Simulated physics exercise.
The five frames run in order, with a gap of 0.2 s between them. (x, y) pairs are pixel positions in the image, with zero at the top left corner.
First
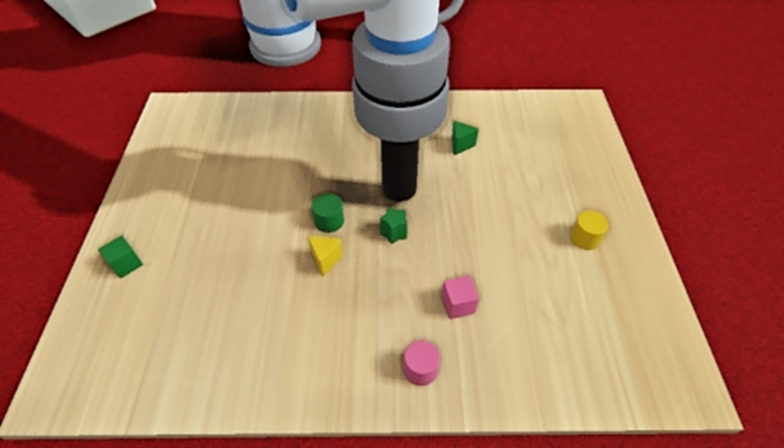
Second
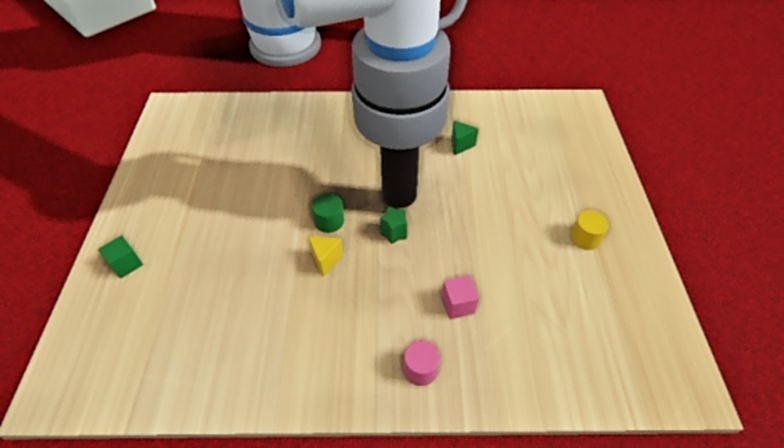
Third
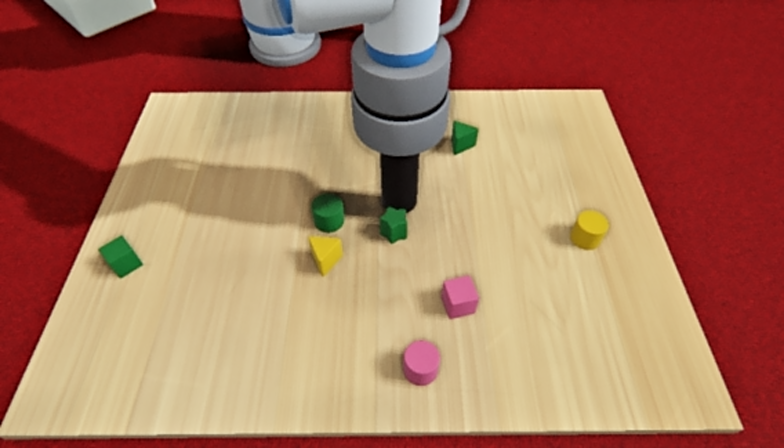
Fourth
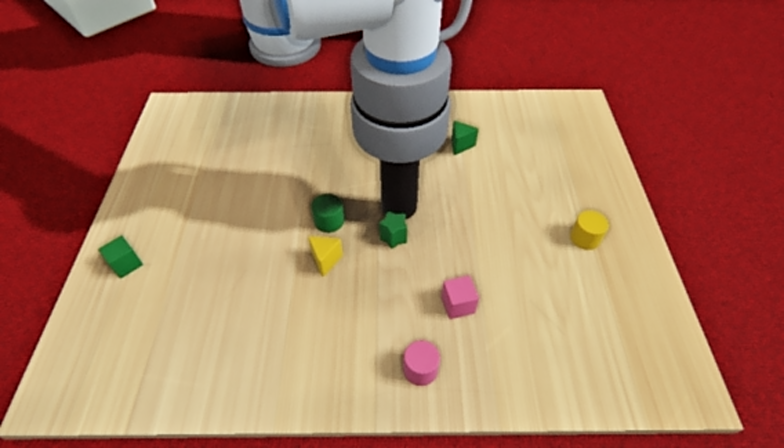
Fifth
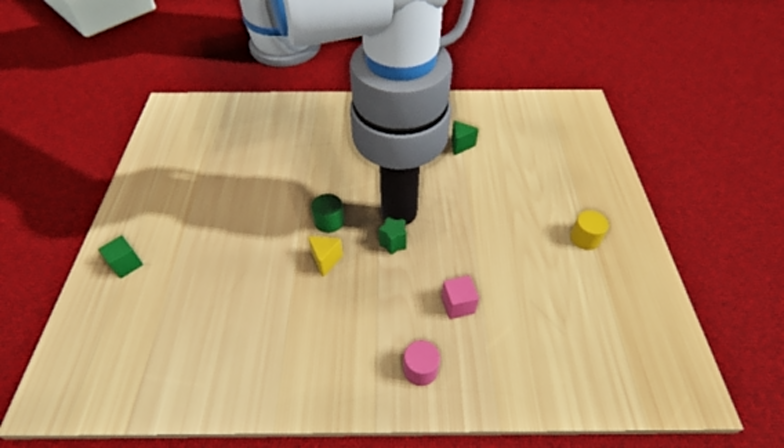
Robot arm with a black rod moving slowly forward on a wooden board, then nudging a small green star slightly forward.
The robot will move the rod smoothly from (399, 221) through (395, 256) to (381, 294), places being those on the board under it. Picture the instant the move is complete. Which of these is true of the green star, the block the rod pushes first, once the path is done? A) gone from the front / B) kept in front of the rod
I choose B.
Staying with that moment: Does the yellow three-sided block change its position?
No, that is not what happens.
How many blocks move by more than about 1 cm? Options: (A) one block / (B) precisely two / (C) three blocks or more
My answer is option A.
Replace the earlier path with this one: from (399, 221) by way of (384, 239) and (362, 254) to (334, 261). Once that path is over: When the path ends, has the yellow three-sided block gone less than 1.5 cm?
In short: No.
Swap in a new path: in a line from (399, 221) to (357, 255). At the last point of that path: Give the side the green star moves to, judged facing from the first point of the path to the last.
It's pushed left.
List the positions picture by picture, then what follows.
The first picture shows rod's lower end at (399, 189); yellow three-sided block at (323, 245); green star at (394, 216).
The second picture shows rod at (399, 195); blocks still.
The third picture shows rod at (399, 201); blocks still.
The fourth picture shows rod at (399, 207); green star at (394, 221).
The fifth picture shows rod at (399, 212); yellow three-sided block at (323, 245); green star at (394, 227).
The first path, step by step. One third of the way, rod at (396, 237); green star at (390, 253).
Two thirds of the way, rod at (392, 261); green star at (385, 280).
At the end, rod at (380, 286); yellow three-sided block still; green star at (374, 307).
